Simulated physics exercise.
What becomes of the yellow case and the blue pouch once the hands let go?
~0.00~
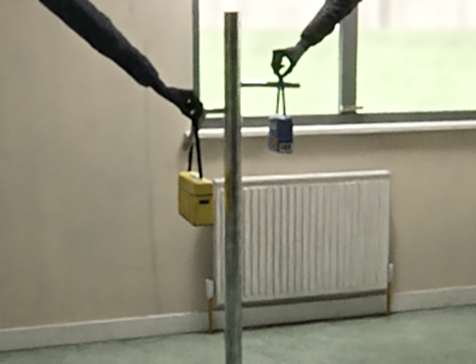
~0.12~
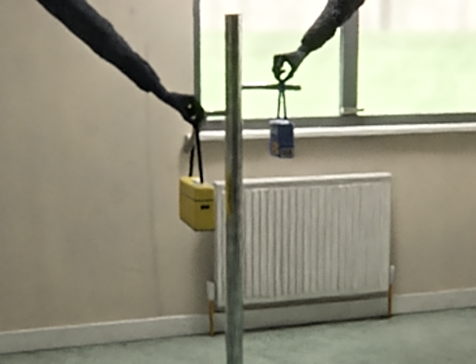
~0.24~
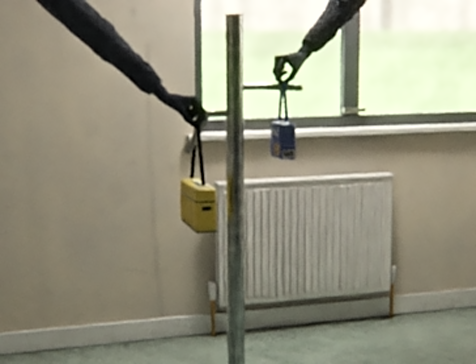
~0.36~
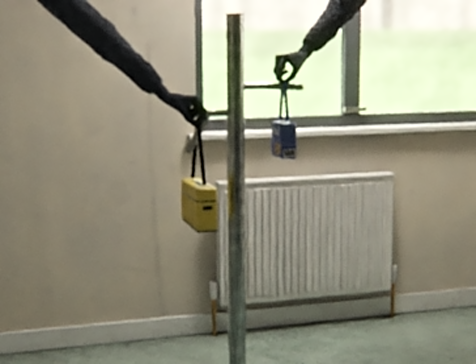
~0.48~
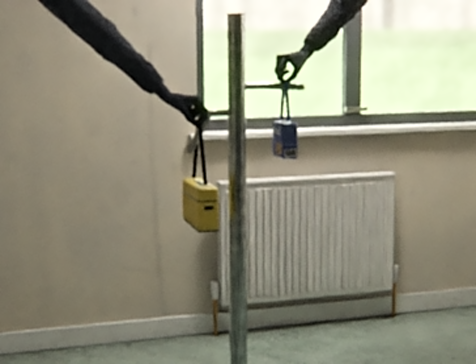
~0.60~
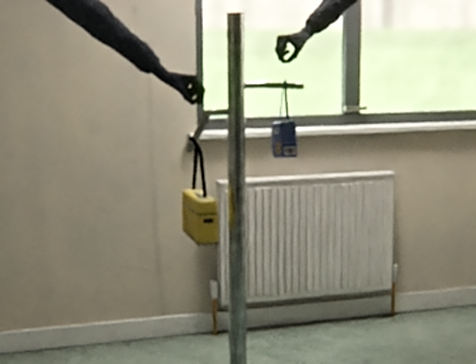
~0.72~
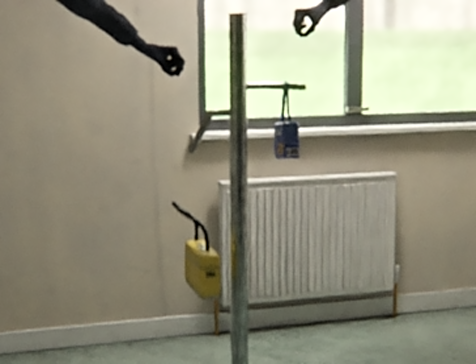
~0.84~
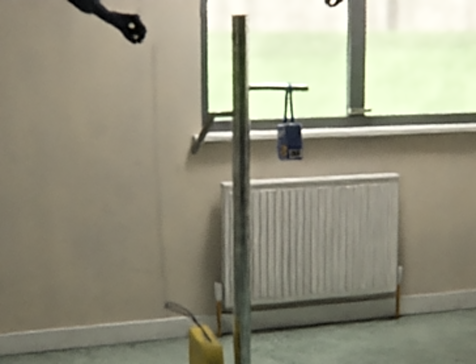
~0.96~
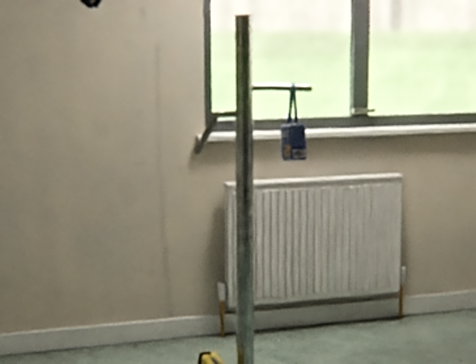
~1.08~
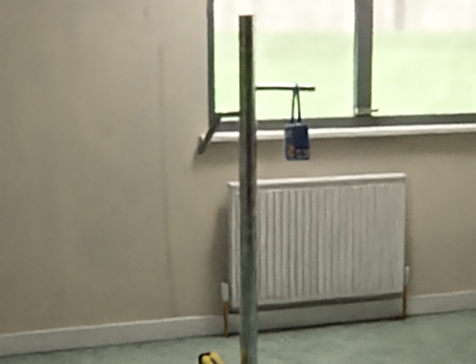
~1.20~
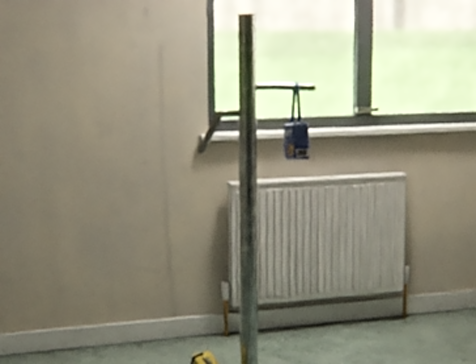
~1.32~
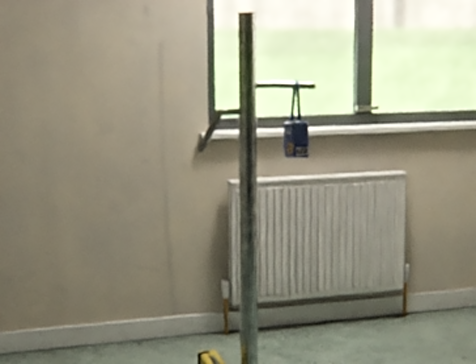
The yellow case drops to the floor, while the blue pouch remains hanging on its peg.
